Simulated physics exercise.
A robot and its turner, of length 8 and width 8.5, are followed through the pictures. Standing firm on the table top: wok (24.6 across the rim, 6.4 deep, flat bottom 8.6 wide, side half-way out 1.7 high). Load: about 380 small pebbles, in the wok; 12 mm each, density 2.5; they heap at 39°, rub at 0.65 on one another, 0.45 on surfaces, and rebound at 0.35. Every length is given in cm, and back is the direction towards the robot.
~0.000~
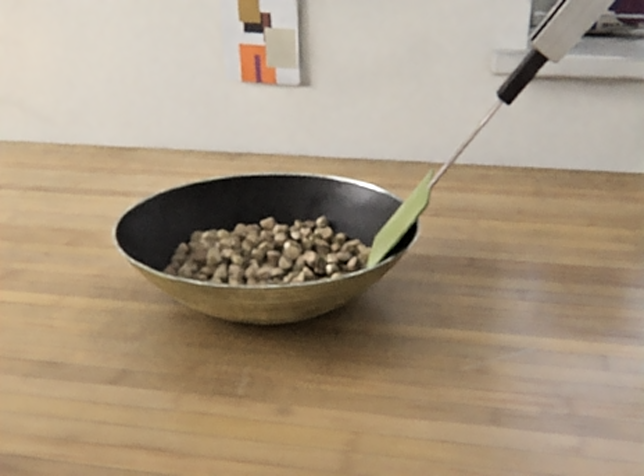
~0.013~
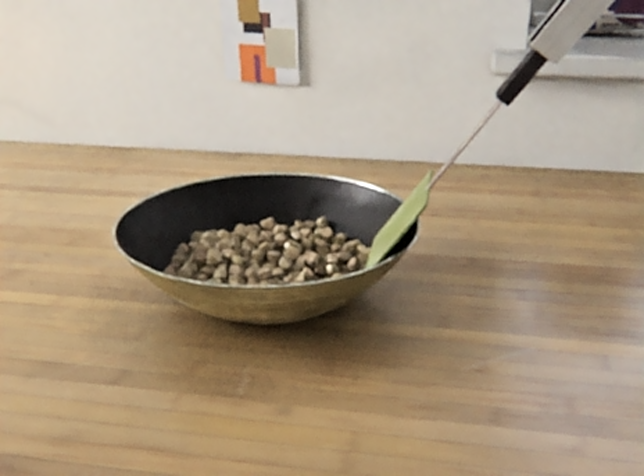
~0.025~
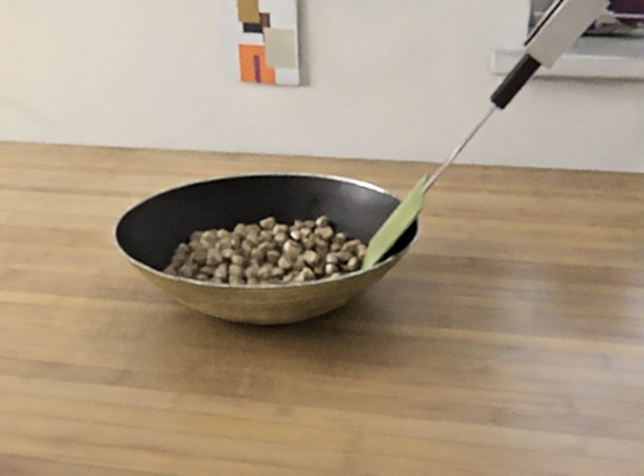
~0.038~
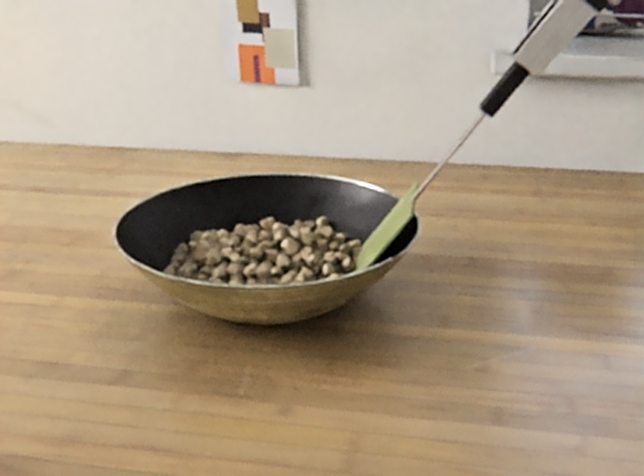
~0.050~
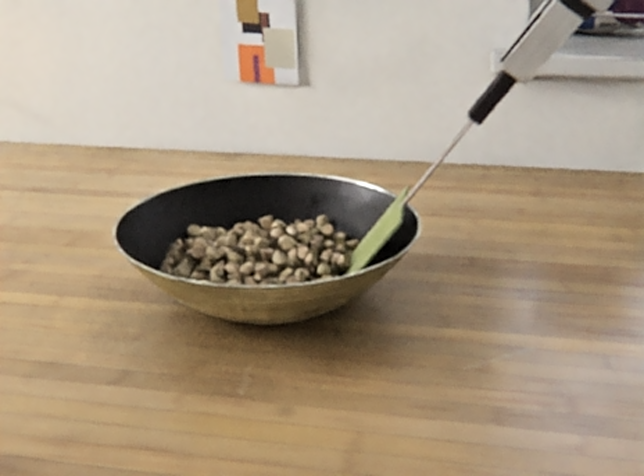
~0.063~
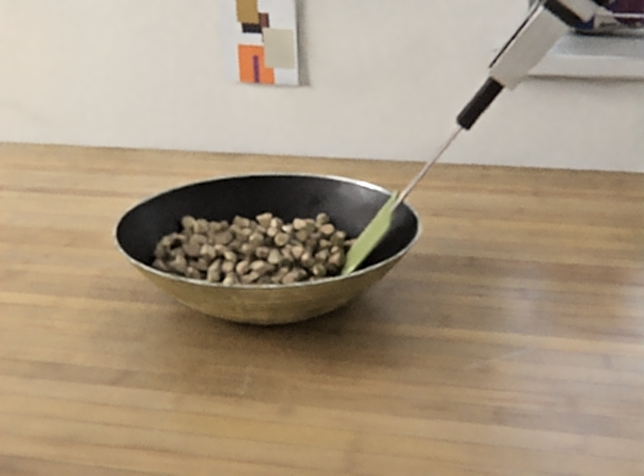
Green turner held by a robot arm sliding slowly left inside a black wok, nudging a heap of small brown pebbles leftward.
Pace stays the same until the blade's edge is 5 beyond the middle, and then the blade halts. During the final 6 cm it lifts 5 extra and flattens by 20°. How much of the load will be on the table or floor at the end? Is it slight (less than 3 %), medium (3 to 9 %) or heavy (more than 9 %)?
Medium.
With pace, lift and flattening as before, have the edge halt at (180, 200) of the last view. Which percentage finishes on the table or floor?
About 30 per cent.
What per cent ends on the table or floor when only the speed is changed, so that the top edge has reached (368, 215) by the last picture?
Share: Roughly 25 %.
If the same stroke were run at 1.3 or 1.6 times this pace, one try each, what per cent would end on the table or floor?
Close to 10 and 20 percent respectively.
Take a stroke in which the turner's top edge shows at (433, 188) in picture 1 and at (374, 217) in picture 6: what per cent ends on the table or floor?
15 %.
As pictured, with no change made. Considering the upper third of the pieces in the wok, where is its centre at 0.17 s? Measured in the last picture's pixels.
I'd say close to (175, 227).
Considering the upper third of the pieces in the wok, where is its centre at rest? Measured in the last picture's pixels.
Somewhere near (172, 229) in the last picture.
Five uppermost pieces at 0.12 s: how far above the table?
I'd say close to 6 cm on average.
After 0.12 s, sloping 55°, highest piece 7 above the table; 380 in the wok.
After 0.17 s, sloping 46°, highest piece 8 above the table; 378 in the wok, 2 on the blade or in flight.
After 0.40 s, sloping 35°, highest piece 9 above the table; 360 in the wok, 15 on the table or floor, 5 on the blade or in flight.
After 1.45 s, sloping 35°, highest piece 7 above the table; 358 in the wok, 22 on the table or floor.
In the end, 358 in the wok, 22 on the table or floor. That is 6 % on the table or floor.
